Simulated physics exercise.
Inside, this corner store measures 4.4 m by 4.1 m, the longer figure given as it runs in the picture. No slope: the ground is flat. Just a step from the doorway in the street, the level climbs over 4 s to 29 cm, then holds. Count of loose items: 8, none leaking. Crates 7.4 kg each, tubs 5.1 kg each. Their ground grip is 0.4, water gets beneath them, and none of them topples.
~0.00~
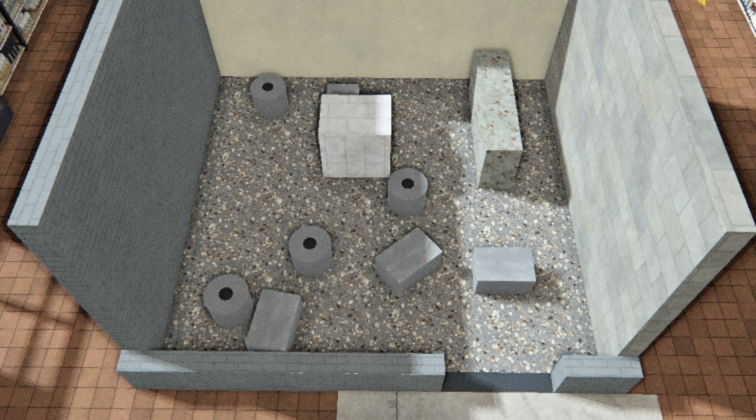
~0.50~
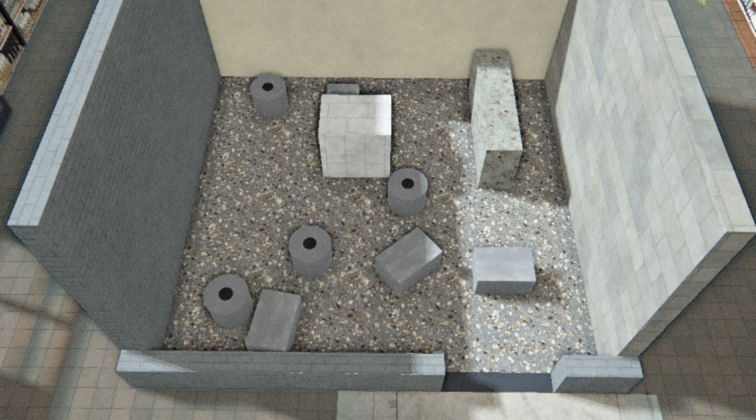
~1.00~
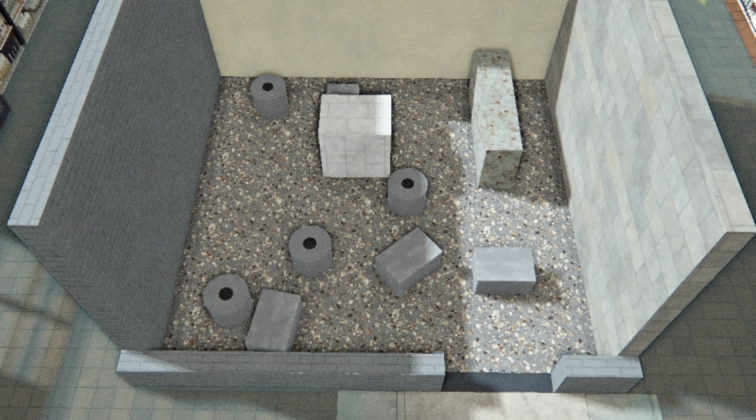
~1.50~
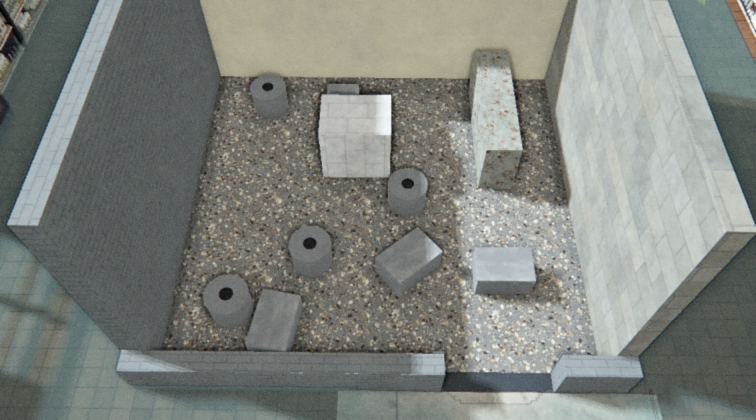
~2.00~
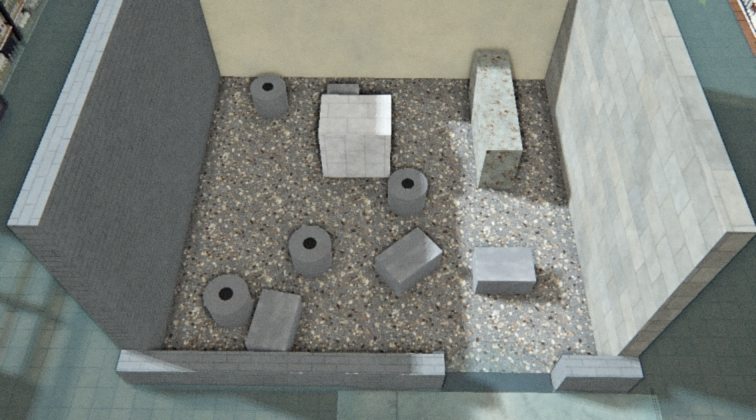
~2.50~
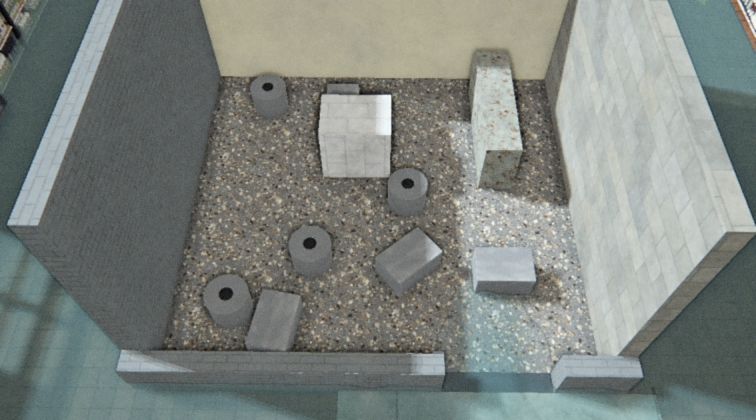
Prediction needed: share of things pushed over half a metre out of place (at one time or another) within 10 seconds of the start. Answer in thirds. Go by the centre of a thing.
One to two thirds.
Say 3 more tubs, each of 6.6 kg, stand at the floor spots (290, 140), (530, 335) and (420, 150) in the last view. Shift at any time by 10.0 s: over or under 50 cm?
Beyond the limit; beyond the limit; beyond the limit.
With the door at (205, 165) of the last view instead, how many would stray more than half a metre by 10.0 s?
Then it comes to 7 of them.
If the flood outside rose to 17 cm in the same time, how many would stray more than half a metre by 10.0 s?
That would make 3 of them.
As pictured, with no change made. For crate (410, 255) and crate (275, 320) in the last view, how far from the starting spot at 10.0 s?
They've ended up 200 cm and 0 cm away, in that order.
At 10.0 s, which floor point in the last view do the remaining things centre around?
About (287, 231).
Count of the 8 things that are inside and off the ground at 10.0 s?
Of them, 7.
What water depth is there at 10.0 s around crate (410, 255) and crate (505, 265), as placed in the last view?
Close to 7 and 19 centimetres.
After 3.5 s 1 of 8 are over 50 cm from their spots; 0 afloat.
After 4.5 s 2 of 8 are over 50 cm from their spots; 1 afloat.
After 7.0 s 3 of 8 are over 50 cm from their spots; 2 afloat.
After 10.0 s 5 of 8 are over 50 cm from their spots, and 5 have been at some point; 7 afloat.
